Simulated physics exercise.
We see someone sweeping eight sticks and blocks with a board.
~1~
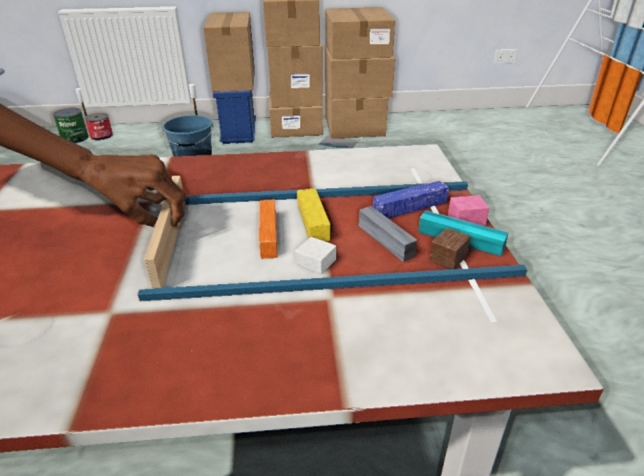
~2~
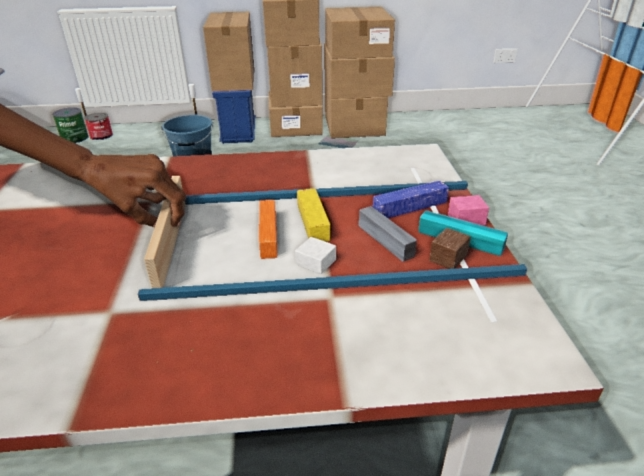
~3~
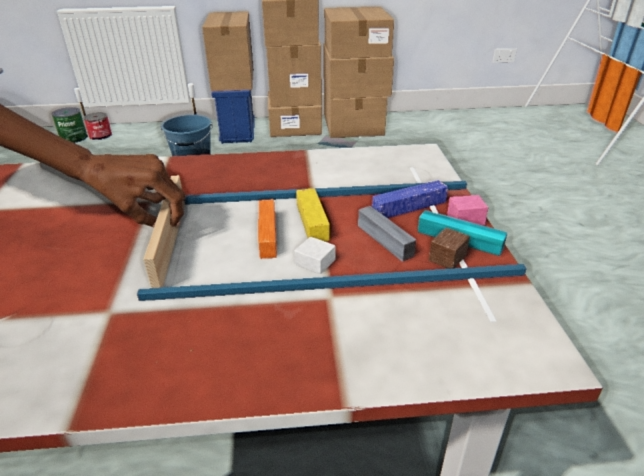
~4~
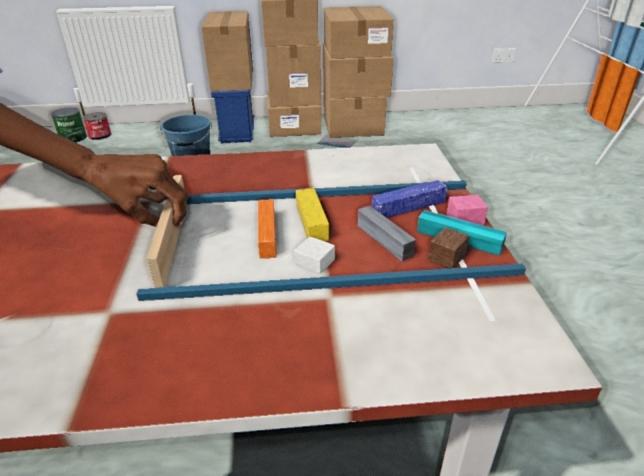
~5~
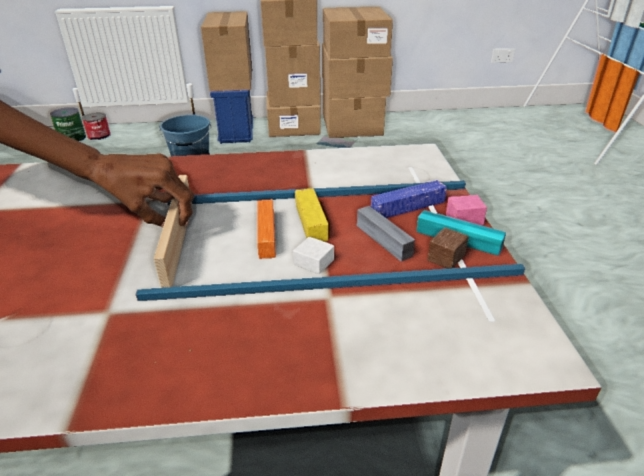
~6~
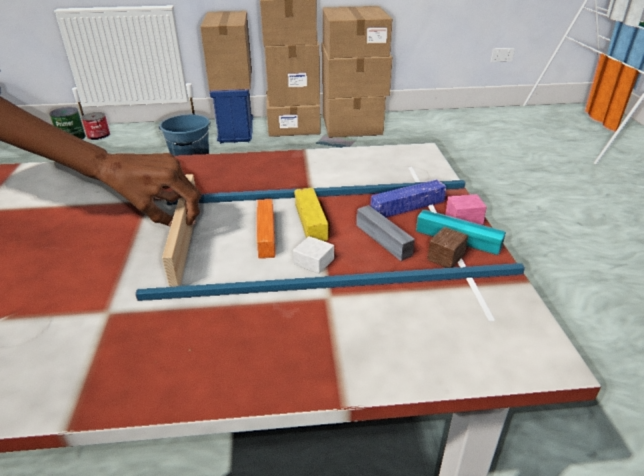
On a checkered table, a hand slides a board slightly right toward eight colourful blocks and sticks.
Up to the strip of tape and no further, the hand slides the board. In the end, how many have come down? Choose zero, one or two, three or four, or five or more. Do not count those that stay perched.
By the end, three or four have come down.
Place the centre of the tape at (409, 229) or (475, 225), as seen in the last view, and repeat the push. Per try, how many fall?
Down on the floor: 0 and 6.
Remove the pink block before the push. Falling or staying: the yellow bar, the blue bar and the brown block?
The yellow bar: Remains. The blue bar: Drops. The brown block: Drops.
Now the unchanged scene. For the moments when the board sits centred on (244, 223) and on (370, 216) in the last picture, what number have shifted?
First position 0; second position 6.
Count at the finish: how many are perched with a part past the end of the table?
The number would be 1.
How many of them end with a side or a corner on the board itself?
2 of them.
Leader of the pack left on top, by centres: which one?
Answer: The grey stick.
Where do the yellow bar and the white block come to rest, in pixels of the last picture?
(460, 205) and (475, 253).
Soon after, none off yet; pink block at rest near (466, 211); turquoise stick at rest near (459, 232); brown block at rest near (448, 248).
After that, none off yet; pink block displaced a little near (475, 206); turquoise stick displaced a little near (501, 237); brown block displaced about its own width near (478, 248).
In the end, the number that fall off is three or four; gone, blue bar, brown block, turquoise stick and pink block.
